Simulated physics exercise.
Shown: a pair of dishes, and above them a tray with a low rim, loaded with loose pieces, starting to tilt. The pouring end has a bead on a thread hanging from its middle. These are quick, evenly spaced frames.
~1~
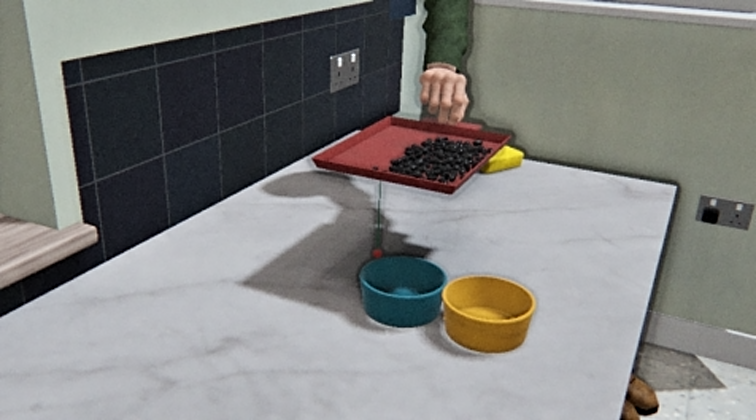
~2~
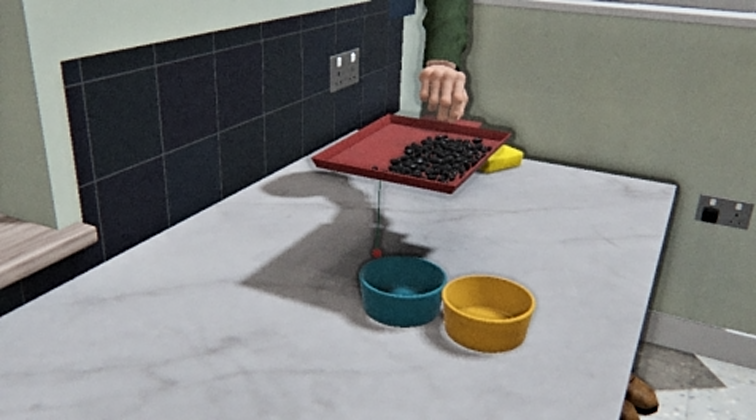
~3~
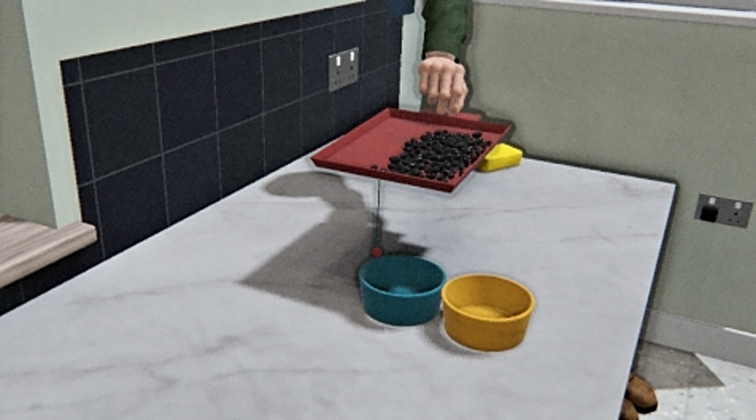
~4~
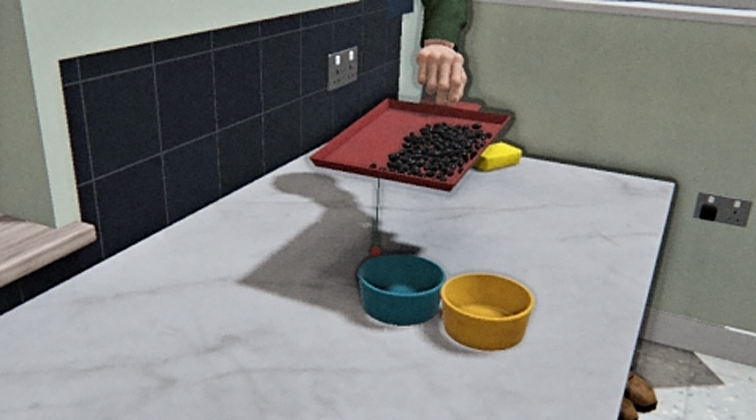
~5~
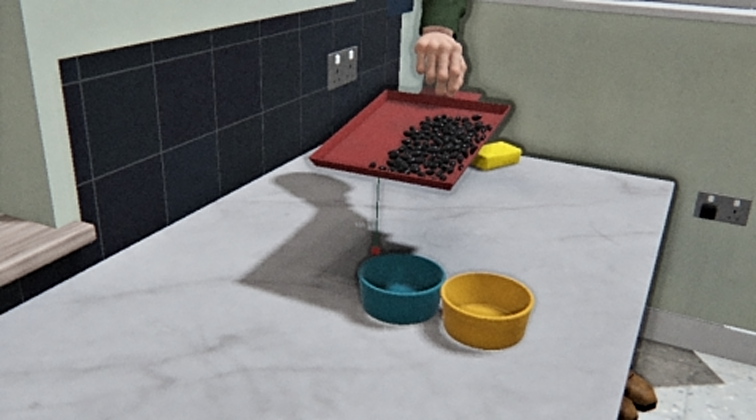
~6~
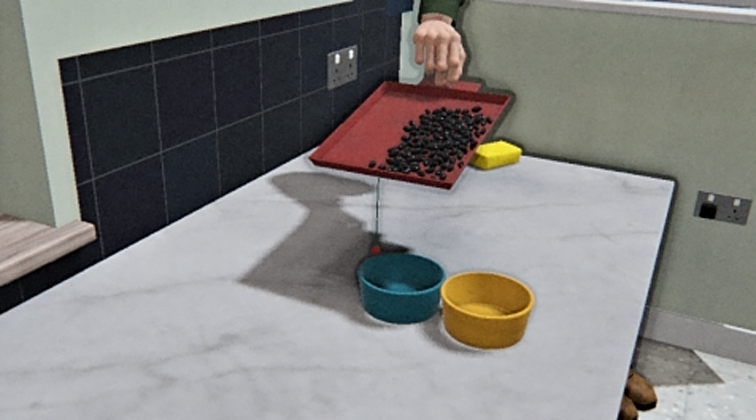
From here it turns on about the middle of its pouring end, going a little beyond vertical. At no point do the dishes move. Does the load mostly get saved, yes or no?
No, less than half is saved.
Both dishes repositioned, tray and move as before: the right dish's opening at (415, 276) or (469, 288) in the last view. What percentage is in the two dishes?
It comes to near 70 per cent the first time and near 30 per cent the second time.
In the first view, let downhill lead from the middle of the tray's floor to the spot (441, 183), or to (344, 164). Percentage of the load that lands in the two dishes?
About 90 and 0 percent.
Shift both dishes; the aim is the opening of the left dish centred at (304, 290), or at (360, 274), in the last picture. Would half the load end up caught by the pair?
The first try: The smaller part. The second: Most of it.
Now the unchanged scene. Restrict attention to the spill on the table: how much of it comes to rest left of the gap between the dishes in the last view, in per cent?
Near 100 in a hundred.
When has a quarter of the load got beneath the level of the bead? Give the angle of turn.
About 80° of tilt.
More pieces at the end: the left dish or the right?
Pick: The one placed left.
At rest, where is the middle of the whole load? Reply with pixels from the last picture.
The centre comes to rest close to (354, 308).
Just after the last frame, tray tipped steeply; almost all on the tray; about a tenth in the air.
A moment on, tray tipped right over; about a tenth on the tray; roughly a quarter in the left dish; roughly half outside both; roughly a quarter in the air.
Further on, tray tipped past a quarter turn; roughly a third in the left dish; roughly two thirds outside both.
When it is over, tray tipped past a quarter turn; not one in the right dish; roughly a third in the left dish; roughly two thirds outside both.
